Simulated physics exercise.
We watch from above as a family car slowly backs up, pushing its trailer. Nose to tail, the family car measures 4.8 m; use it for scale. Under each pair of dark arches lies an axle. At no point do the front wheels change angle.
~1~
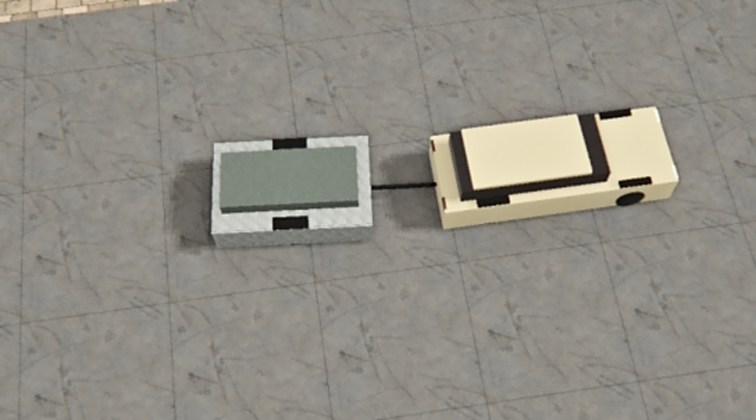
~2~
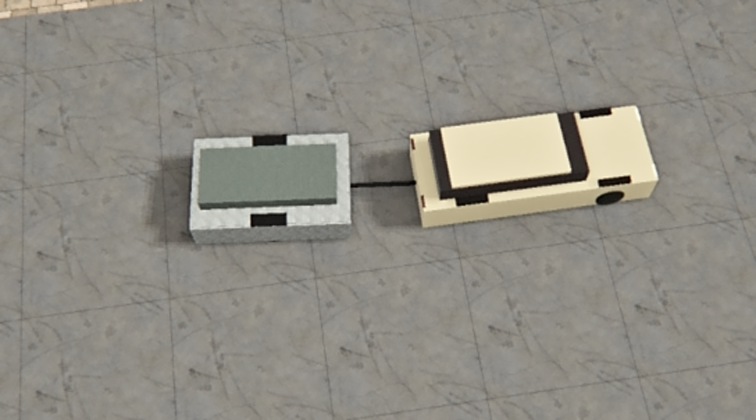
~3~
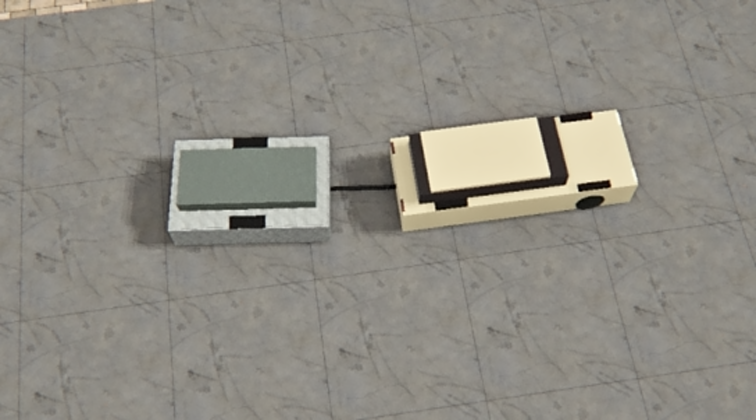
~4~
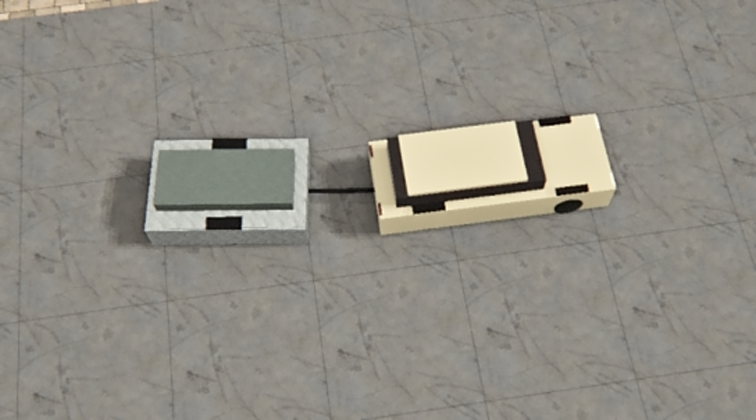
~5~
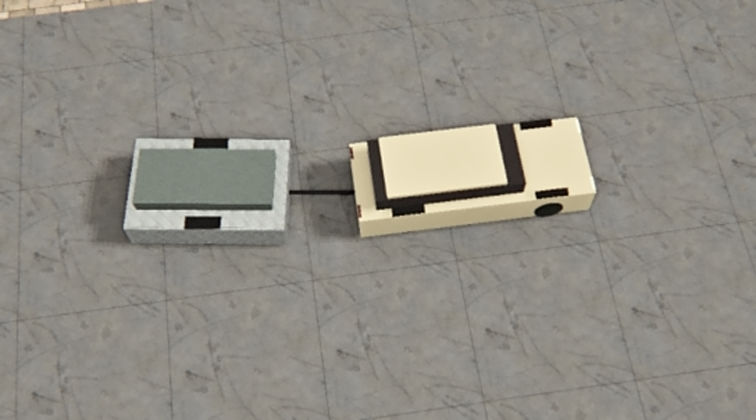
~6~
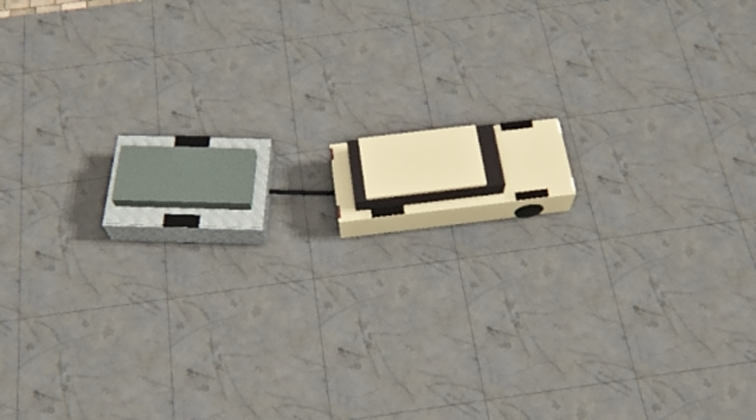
The video shows, from above, a cream car slowly backing toward the left across grey paving, pushing a small grey trailer ahead of it on a thin dark bar, with the angle between the two changing only slightly.
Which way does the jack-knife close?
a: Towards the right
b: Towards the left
Option b: Towards the left.
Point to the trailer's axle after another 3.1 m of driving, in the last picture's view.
It ends up close to (47, 163).
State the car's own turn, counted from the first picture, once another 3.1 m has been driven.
Roughly 2° from where it started.
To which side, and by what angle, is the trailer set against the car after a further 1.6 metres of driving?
I'd say around 15° off to the left side.
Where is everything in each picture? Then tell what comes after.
The first frame shows car's middle (559, 147), trailer's axle (290, 183); tail 5° to the car's left; front wheels 1° left.
The second frame shows car's middle (538, 146), trailer's axle (269, 180); tail 6° to the car's left.
The third frame shows car's middle (517, 150), trailer's axle (249, 182); tail 7° to the car's left.
The fourth frame shows car's middle (495, 154), trailer's axle (227, 183); tail 7° to the car's left.
The fifth frame shows car's middle (475, 157), trailer's axle (207, 183); tail 8° to the car's left.
The sixth frame shows car's middle (455, 158), trailer's axle (187, 181); tail 9° to the car's left.
1.6 m further on, the tail is 15° to the car's left, the car has turned 2° and the trailer's axle is at (114, 176) of the last picture.
3.1 m further on, the tail is 23° to the car's left, the car has turned 2° and the trailer's axle is at (47, 163) of the last picture.
4.7 m further on, the tail is 38° to the car's left, the car has turned 3° and the trailer's axle is out of the picture.
6.2 m further on, the tail is 60° to the car's left, the car has turned 4° and the trailer's axle is out of the picture; it has jack-knifed.
